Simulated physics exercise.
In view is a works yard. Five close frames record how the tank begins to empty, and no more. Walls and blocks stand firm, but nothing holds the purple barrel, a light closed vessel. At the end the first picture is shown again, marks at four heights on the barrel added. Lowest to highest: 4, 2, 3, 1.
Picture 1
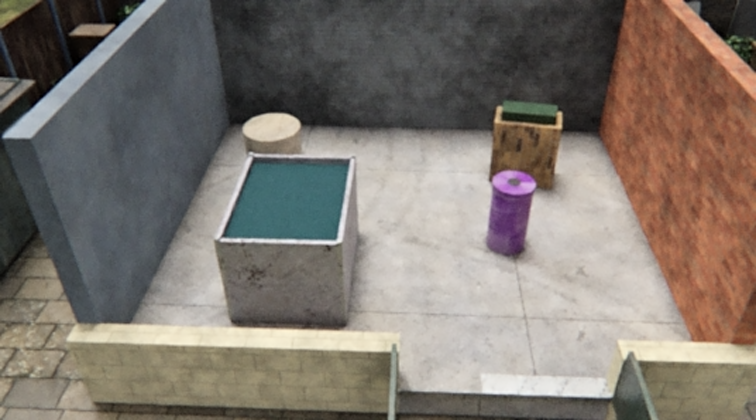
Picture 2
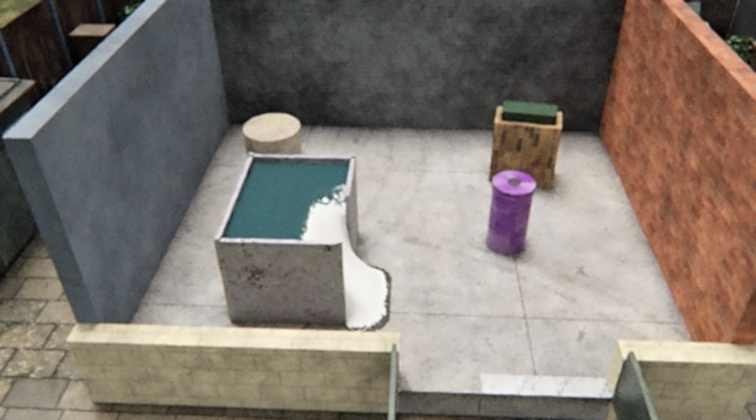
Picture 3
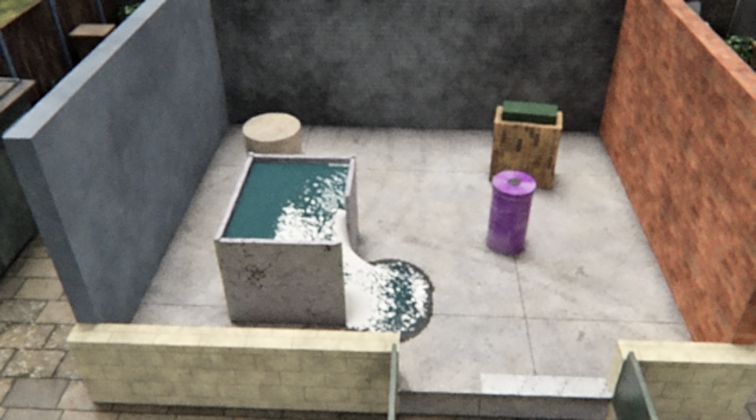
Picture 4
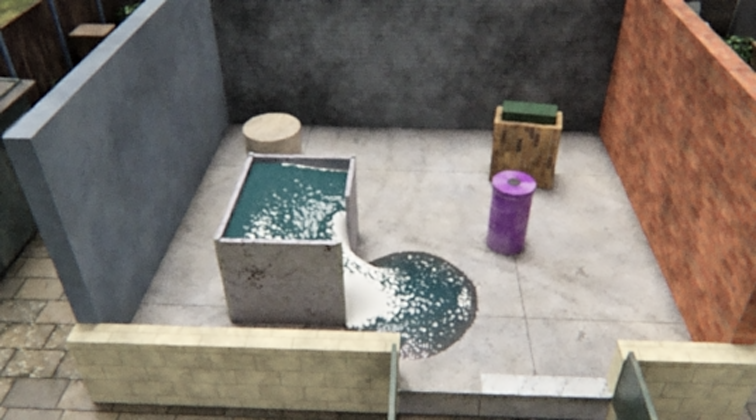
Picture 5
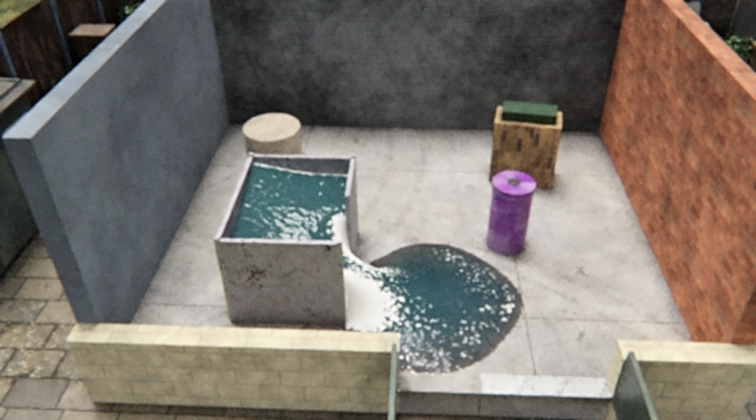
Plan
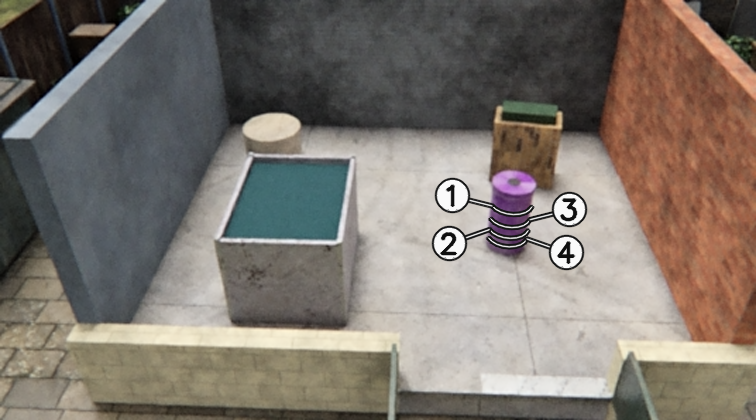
A full tank in a walled yard releases water that spreads rightward across the ground.
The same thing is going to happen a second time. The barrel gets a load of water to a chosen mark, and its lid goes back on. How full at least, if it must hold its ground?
Use mark 2.
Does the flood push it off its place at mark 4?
Yes, that goes wrong.
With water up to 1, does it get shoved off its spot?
No.
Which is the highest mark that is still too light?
That would be 4.
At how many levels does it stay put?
Three of the four.
On the marked copy, 1 at (513, 214); 2 at (510, 238); 3 at (511, 227); 4 at (509, 246); from the bottom up 4, 2, 3, 1.
For mark 1, it does not move.
For mark 2, it does not move.
For mark 3, it does not move.
For mark 4, it is pushed about its own width away.
